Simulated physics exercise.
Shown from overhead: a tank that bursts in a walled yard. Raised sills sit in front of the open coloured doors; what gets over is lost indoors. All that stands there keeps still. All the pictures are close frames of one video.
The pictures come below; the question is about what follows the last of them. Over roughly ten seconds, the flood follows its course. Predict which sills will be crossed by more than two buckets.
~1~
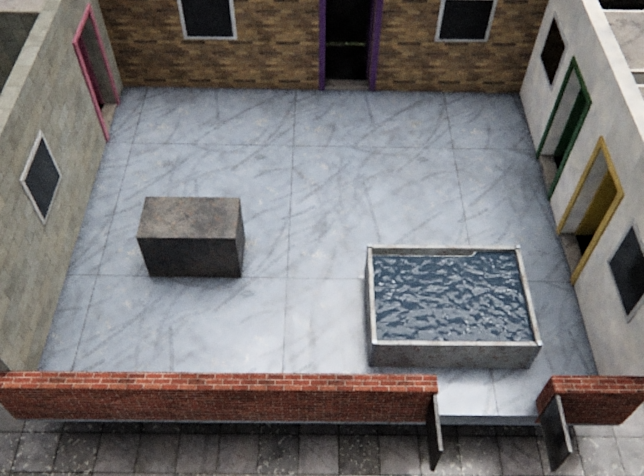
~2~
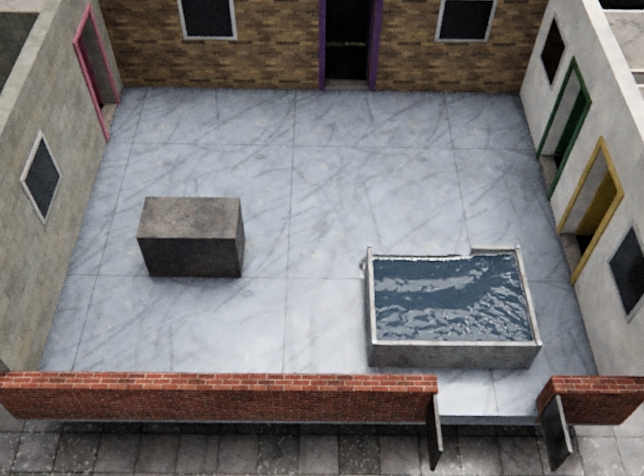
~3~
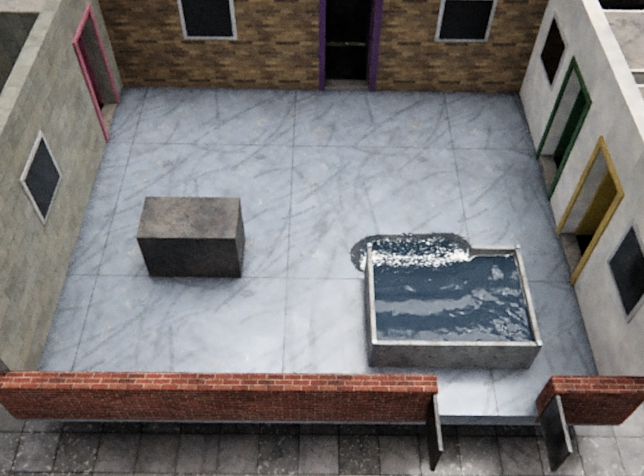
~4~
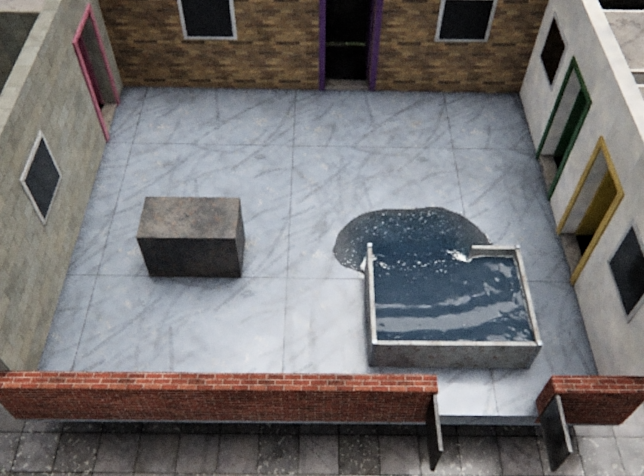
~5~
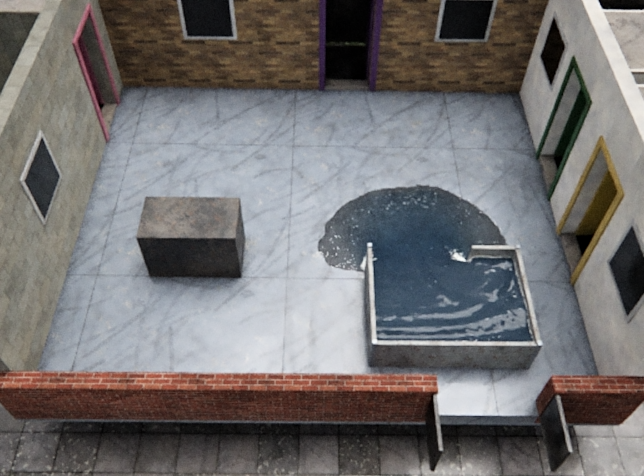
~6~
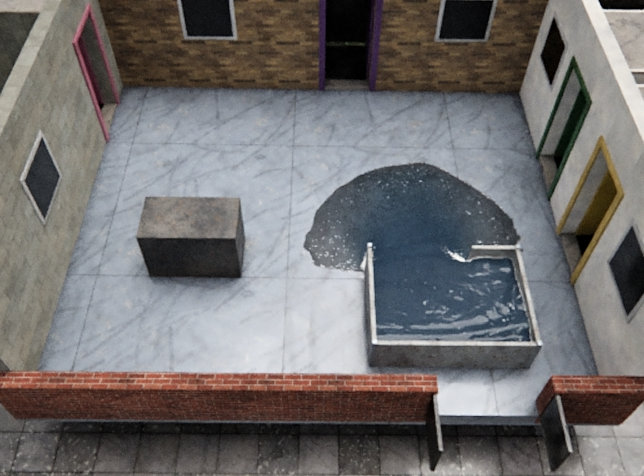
Pink door: Not over the line on that one; purple door: Over the line on that one; green door: Not over the line on that one; yellow door: Not over the line on that one.
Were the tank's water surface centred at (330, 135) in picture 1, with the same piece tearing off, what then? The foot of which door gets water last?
The yellow-painted one.
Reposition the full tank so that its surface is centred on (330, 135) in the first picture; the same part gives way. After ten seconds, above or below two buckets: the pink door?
As I read it, the pink door tops the threshold.
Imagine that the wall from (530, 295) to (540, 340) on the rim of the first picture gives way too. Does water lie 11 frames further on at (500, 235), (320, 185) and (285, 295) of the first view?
Taking the points in order: Swamped, unwetted and unwetted.
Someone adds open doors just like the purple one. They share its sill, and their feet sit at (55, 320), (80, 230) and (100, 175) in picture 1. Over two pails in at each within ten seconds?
Well, the first is below the limit, the next is below the limit, and the last is below the limit.
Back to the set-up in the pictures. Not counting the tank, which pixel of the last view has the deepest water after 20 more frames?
Approximate pixel: (515, 98).
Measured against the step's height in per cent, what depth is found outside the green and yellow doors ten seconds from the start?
In turn 50 and 80 per cent.
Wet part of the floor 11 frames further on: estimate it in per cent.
Estimated share: About 40 %.
A moment on, water covers 30 % of the floor; the pink door not reached, the purple door not reached, the green door not reached, the yellow door not reached.
Next, water covers 40 % of the floor; the pink door not reached, the purple door under two buckets in, the green door wet at the sill, nothing in, the yellow door wet at the sill, nothing in.
Then, water covers 50 % of the floor; the pink door not reached, the purple door over two buckets in, the green door wet at the sill, nothing in, the yellow door wet at the sill, nothing in.
Later, water covers 55 % of the floor; the pink door under two buckets in, the purple door far over two buckets in, the green door wet at the sill, nothing in, the yellow door wet at the sill, nothing in.
In the end, water covers 80 % of the floor; the pink door under two buckets in, the purple door far over two buckets in, the green door wet at the sill, nothing in, the yellow door wet at the sill, nothing in.
